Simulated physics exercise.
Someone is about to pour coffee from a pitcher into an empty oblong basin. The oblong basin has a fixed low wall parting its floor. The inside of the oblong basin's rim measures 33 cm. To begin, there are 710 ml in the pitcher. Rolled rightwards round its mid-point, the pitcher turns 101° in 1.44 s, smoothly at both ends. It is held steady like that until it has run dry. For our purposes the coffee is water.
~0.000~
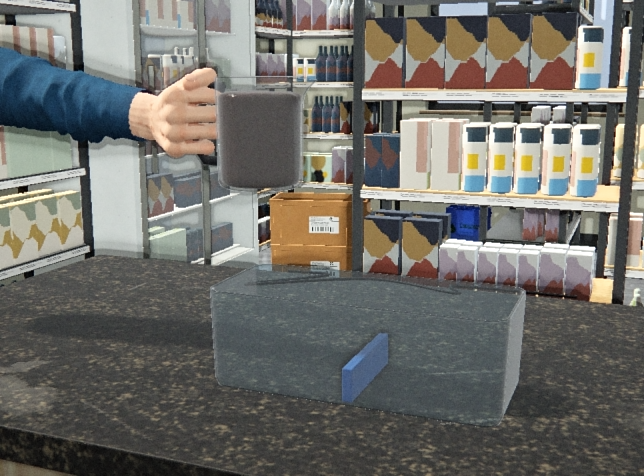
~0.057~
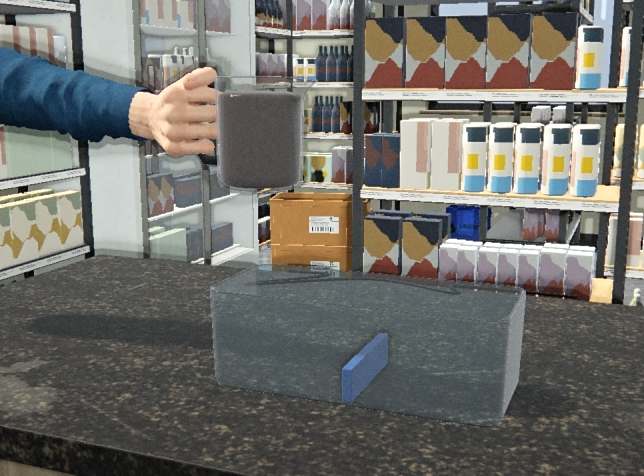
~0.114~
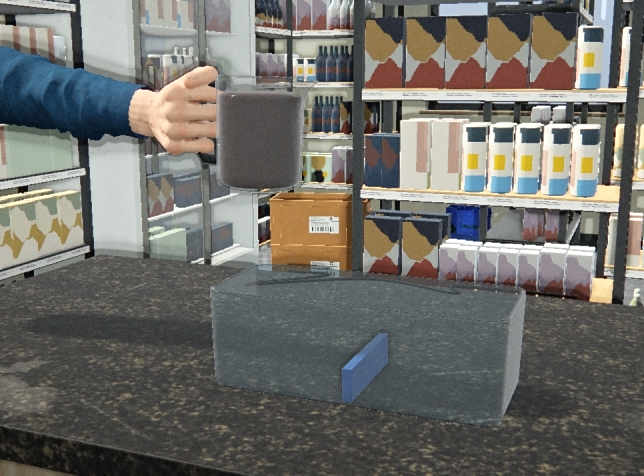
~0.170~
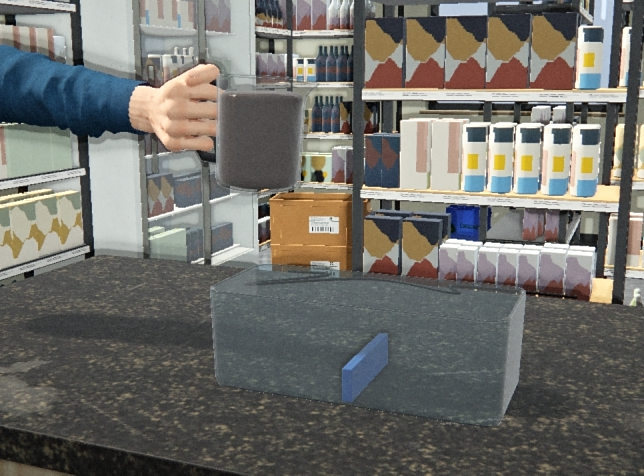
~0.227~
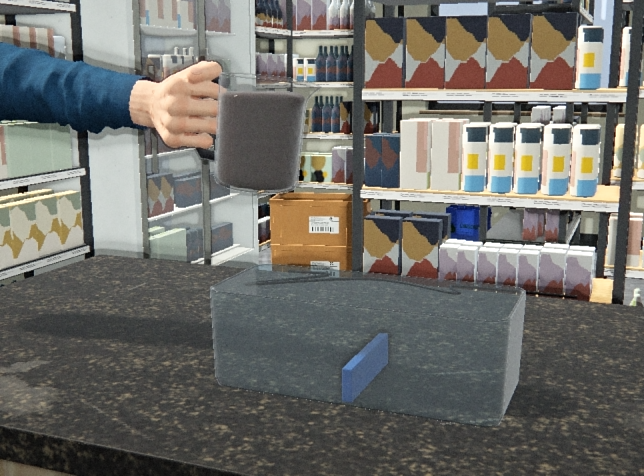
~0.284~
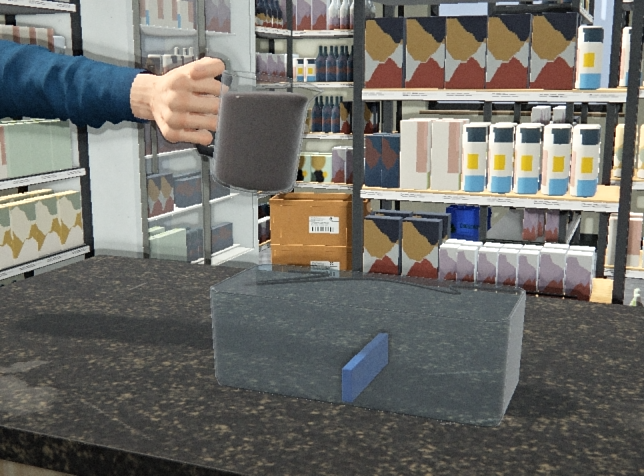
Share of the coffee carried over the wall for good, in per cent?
Near 74 per cent.
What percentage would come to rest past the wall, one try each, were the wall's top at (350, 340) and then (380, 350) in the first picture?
It comes to 95 per cent, and then 55 per cent.
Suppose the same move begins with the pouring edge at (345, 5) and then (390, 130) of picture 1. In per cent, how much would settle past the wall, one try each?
I'd say 85 percent on the first go, 95 percent on the next.
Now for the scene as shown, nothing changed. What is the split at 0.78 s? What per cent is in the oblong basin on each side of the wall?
I'd say about 0 left and about 3 right.
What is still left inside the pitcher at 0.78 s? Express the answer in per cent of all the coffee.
About 86 per cent.
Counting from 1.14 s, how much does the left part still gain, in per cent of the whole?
Around 24 in a hundred.
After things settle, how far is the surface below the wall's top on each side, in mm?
For the left, around 30 mm; for the right, around 14 mm.
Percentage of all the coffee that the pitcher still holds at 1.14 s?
Near 38 percent, more or less.
Then, 0.78 s in, the tilt is 57° and 86 per cent is still to pour, 0 is left of the wall and 3 right of it.
Then, 1.14 s in, the tilt is 91° and 39 per cent is still to pour, 1 is left of the wall and 39 right of it.
Then, 1.53 s in, the tilt is 101° and 5 per cent is still to pour, 13 is left of the wall and 76 right of it.
Then, 1.94 s in, the tilt is 101° and 0 per cent is still to pour, 24 is left of the wall and 74 right of it.
Finally, 25 per cent lies left of the wall, 74 right of it and 1 outside.
